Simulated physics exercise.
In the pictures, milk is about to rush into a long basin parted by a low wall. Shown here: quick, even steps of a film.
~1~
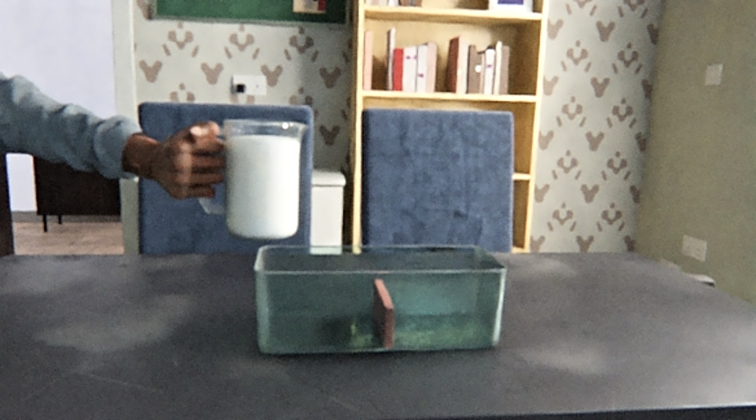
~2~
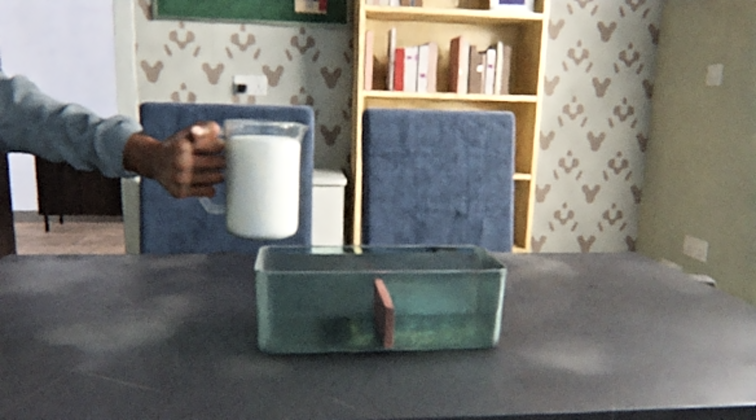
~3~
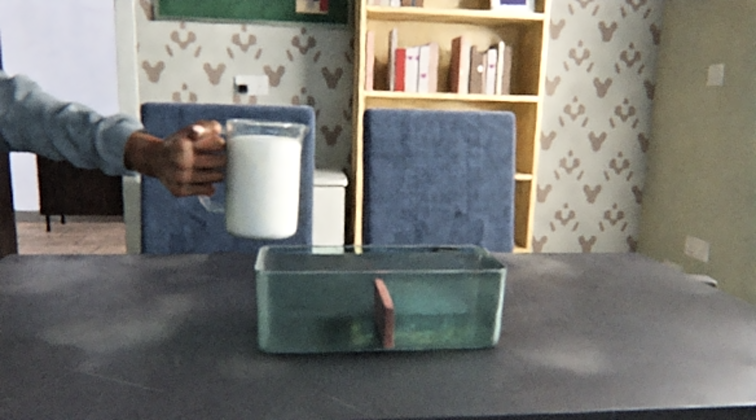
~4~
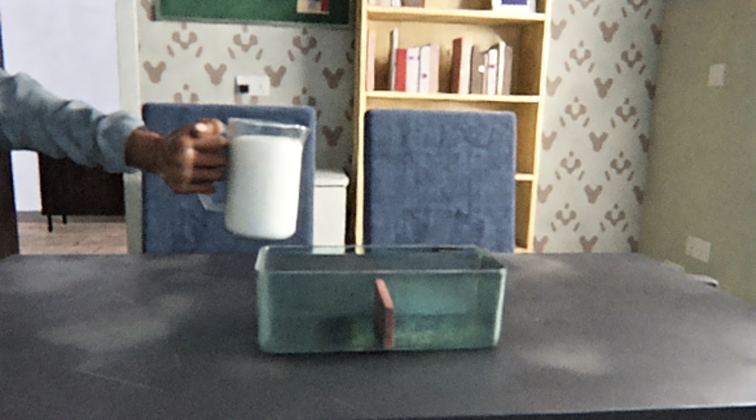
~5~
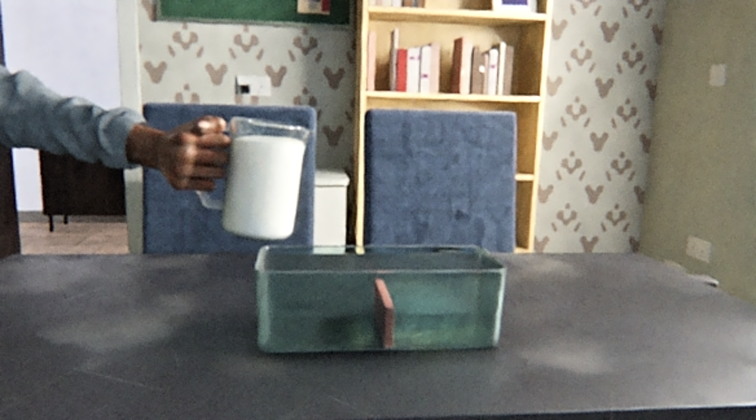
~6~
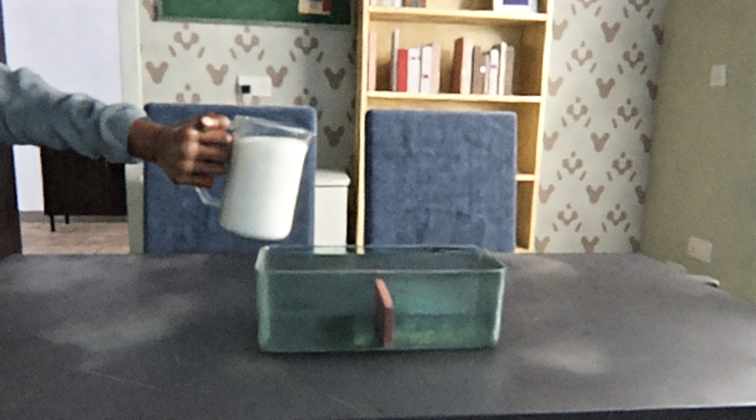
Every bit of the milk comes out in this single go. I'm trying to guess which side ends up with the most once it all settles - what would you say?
Most of it settles to the left.
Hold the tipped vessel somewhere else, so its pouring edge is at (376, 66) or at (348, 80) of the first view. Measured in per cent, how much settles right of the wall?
First try: About 95 %; second try: About 95 %.
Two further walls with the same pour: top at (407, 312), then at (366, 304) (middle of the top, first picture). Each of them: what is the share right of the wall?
The first one comes to 10 percent, while the second comes to 60 percent.
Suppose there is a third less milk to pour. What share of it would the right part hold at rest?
0 in a hundred.
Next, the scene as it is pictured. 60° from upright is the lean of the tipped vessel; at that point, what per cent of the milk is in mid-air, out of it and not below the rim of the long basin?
Estimate: 10 per cent, roughly.
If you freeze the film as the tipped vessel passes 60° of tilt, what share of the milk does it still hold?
Near 90 in a hundred still remains.
A moment on, the tilt is 60° and 90 per cent is still to pour, 2 is left of the wall and 0 right of it.
Next, the tilt is 96° and 46 per cent is still to pour, 34 is left of the wall and 5 right of it.
Then the tilt is 106° and 5 per cent is still to pour, 83 is left of the wall and 6 right of it.
Later the tilt is 106° and 0 per cent is still to pour, 90 is left of the wall and 7 right of it.
Finally, 90 per cent lies left of the wall, 7 right of it and 3 outside.
